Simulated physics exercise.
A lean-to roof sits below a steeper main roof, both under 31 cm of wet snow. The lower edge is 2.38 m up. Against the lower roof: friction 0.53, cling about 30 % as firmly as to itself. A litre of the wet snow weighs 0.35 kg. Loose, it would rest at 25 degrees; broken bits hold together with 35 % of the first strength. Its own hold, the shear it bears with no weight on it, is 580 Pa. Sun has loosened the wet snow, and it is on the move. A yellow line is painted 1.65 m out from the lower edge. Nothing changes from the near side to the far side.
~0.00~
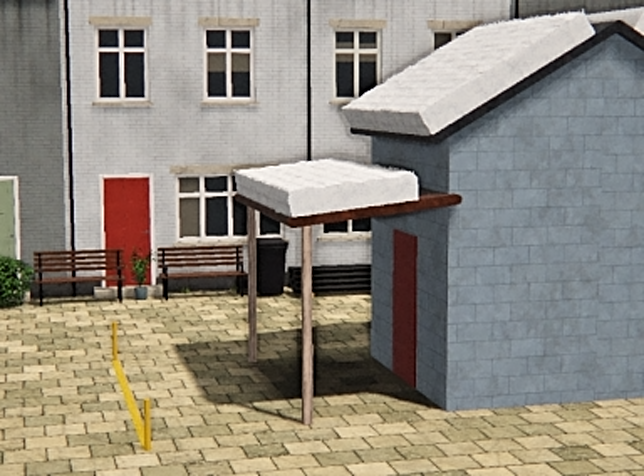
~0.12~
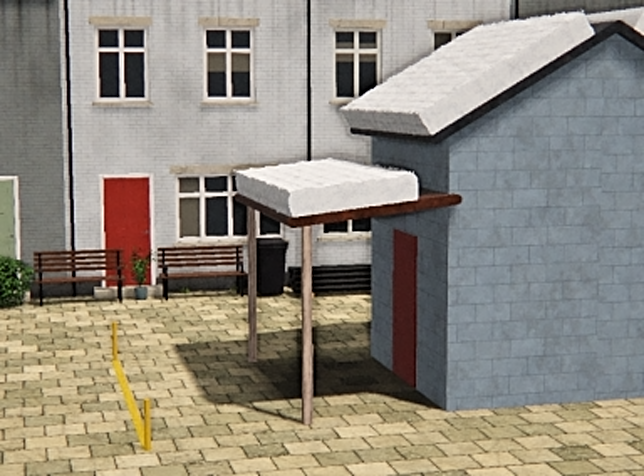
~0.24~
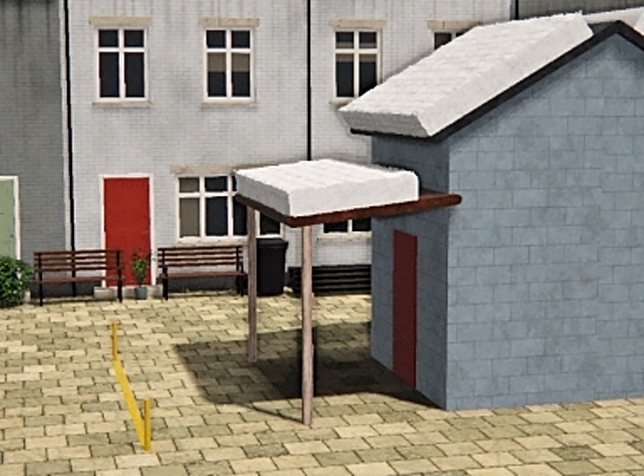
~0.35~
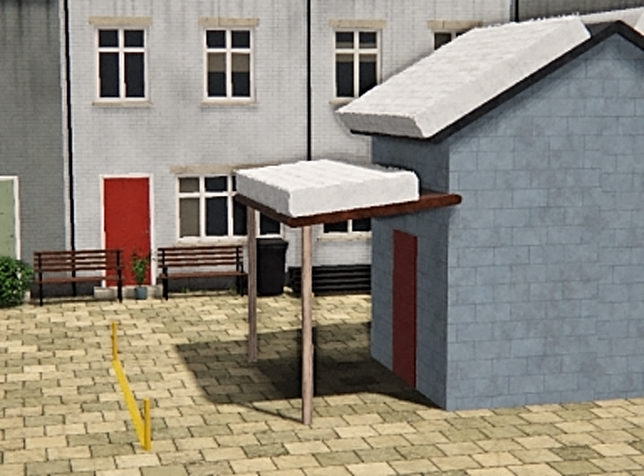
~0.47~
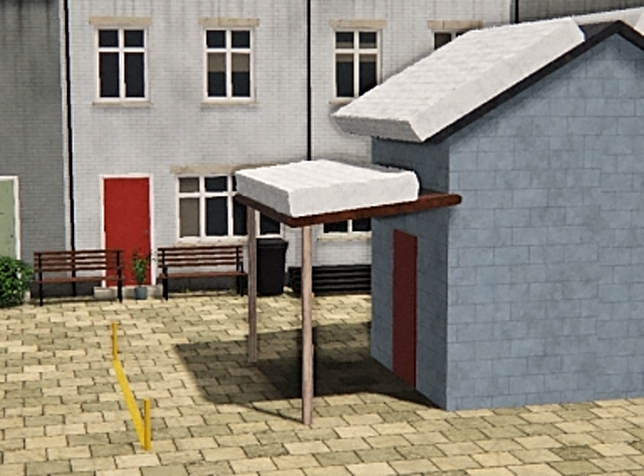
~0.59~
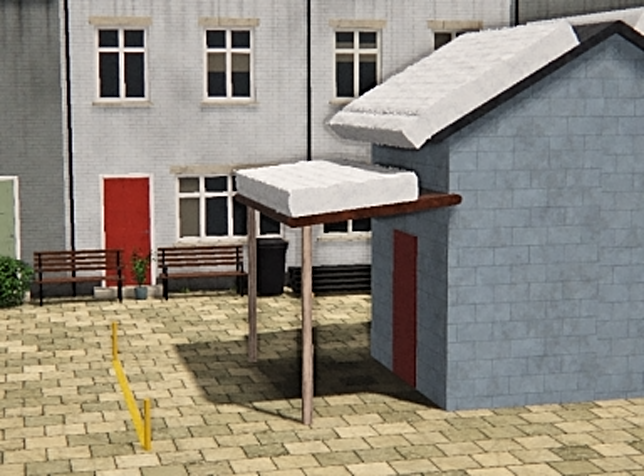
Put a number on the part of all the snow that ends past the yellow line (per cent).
It comes to some 0 %.
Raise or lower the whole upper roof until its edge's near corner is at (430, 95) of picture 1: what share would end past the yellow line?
In that case some 3 per cent.
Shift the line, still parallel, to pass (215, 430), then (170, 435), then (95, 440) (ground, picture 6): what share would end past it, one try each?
In that order: 0 %, 0 %, 0 %.
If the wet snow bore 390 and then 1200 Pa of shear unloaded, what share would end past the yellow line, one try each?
In turn about 0 %, 0 %.
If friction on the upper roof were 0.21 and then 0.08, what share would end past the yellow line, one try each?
In that order: 1 %, 7 %.
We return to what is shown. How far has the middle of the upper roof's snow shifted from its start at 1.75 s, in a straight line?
Roughly 1.6 m.
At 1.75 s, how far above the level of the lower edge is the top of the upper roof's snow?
Roughly 1.4 m.
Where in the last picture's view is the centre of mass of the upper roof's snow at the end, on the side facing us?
Near (388, 155).
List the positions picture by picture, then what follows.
In the first picture, leading edge of the wet snow at (429, 122).
In the second picture, leading edge of the wet snow at (428, 123), its middle shifted 9 mm.
In the third picture, leading edge of the wet snow at (426, 113), its middle shifted 3.5 cm, 1 % of it past the upper edge, in one piece.
In the fourth picture, leading edge of the wet snow at (423, 126), its middle shifted 7.9 cm, 3 % of it past the upper edge, in one piece.
In the fifth picture, leading edge of the wet snow at (418, 130), its middle shifted 14 cm, 6 % of it past the upper edge, in one piece.
In the sixth picture, leading edge of the wet snow at (411, 124), its middle shifted 23 cm, 10 % of it past the upper edge, cracking.
After 1.12 s, none is below the lower edge and 0 % is past the line.
After 1.75 s, none is below the lower edge and 0 % is past the line.
After 2.37 s, none is below the lower edge and 0 % is past the line.
After 3.00 s, none is below the lower edge and 0 % is past the line.
After 4.90 s, at the end, none is below the lower edge and 0 % is past the line.
